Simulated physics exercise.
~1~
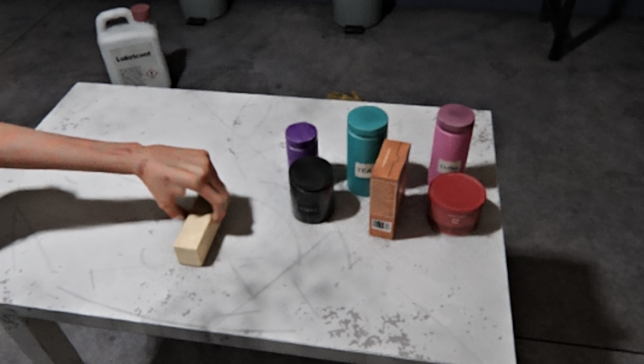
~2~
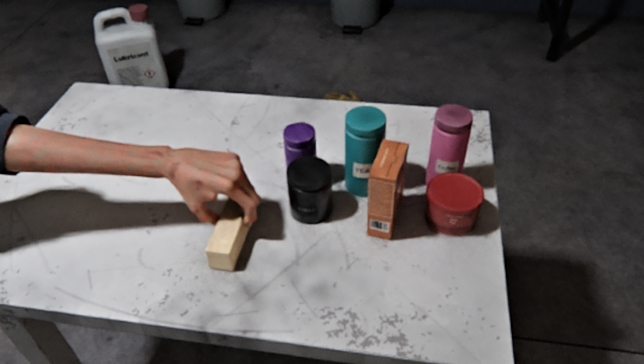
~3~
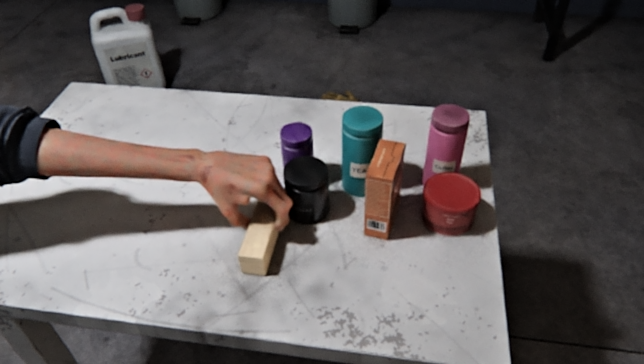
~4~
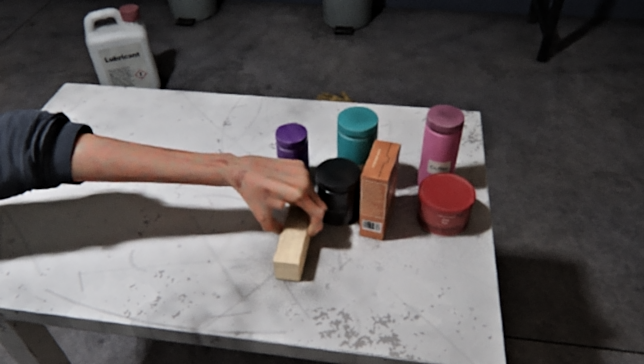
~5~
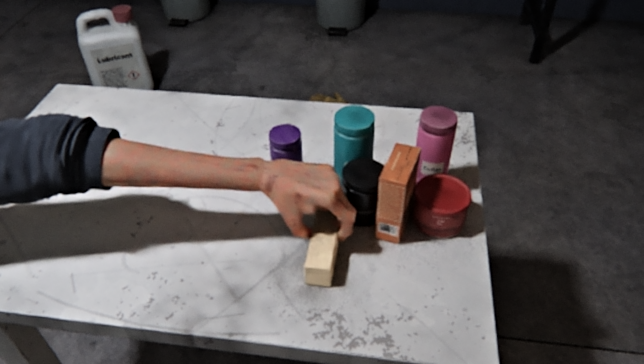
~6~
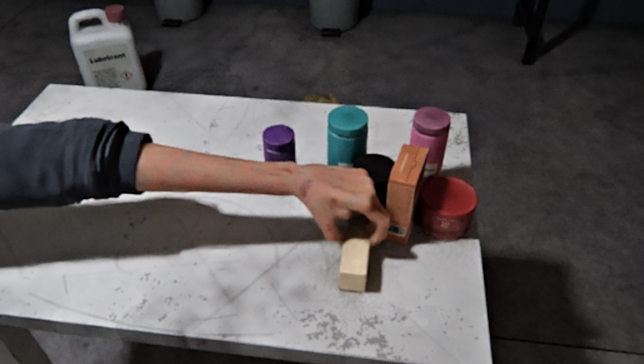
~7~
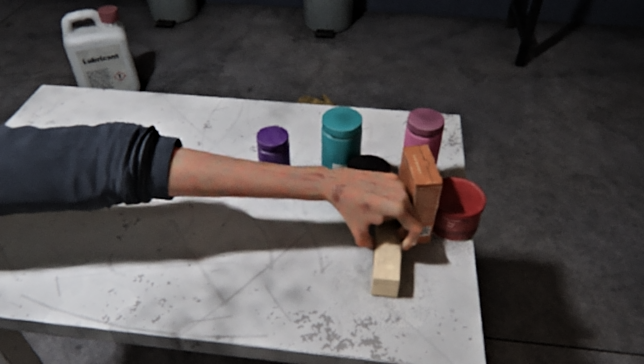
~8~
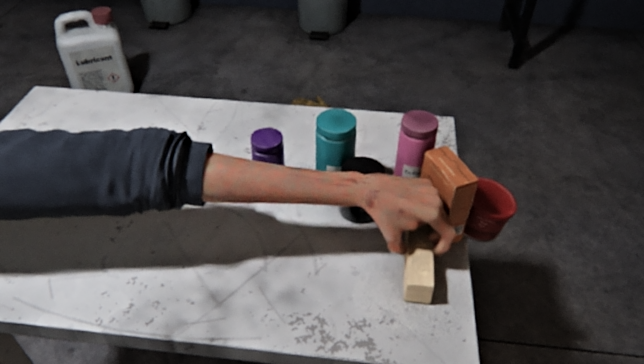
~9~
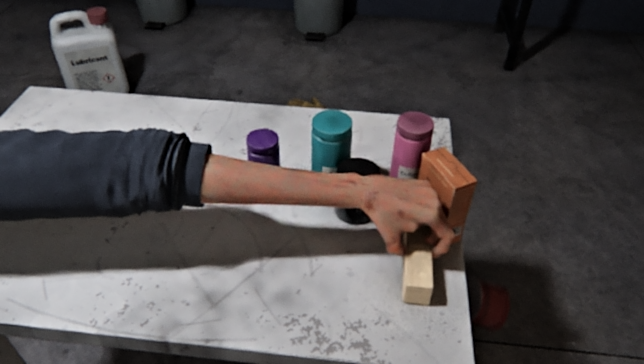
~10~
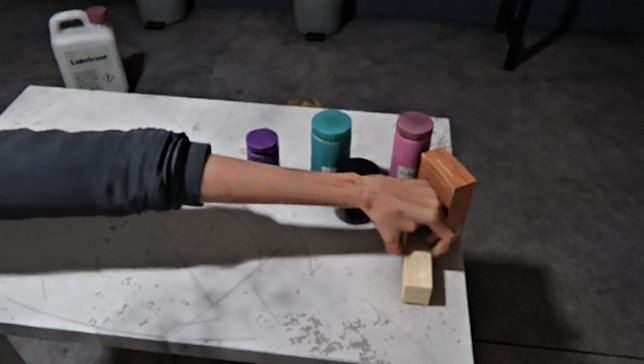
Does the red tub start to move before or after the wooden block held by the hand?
The red tub starts to move after the wooden block. The hand is already sliding the block to the right while the tub is still sitting in its place.
A hand gripping a small wooden block slides it steadily to the right across a white table holding jars, an orange packet and a red tub. The black jar is pushed along first, and then the orange packet begins to shift as well. The packet and the red tub move toward the right edge, while the purple, turquoise and pink jars stay where they are. The hand stops near the edge as the red tub tips over the side and drops toward the floor. At the end, the tub is out of sight, and the black jar and orange packet remain upright on the table.
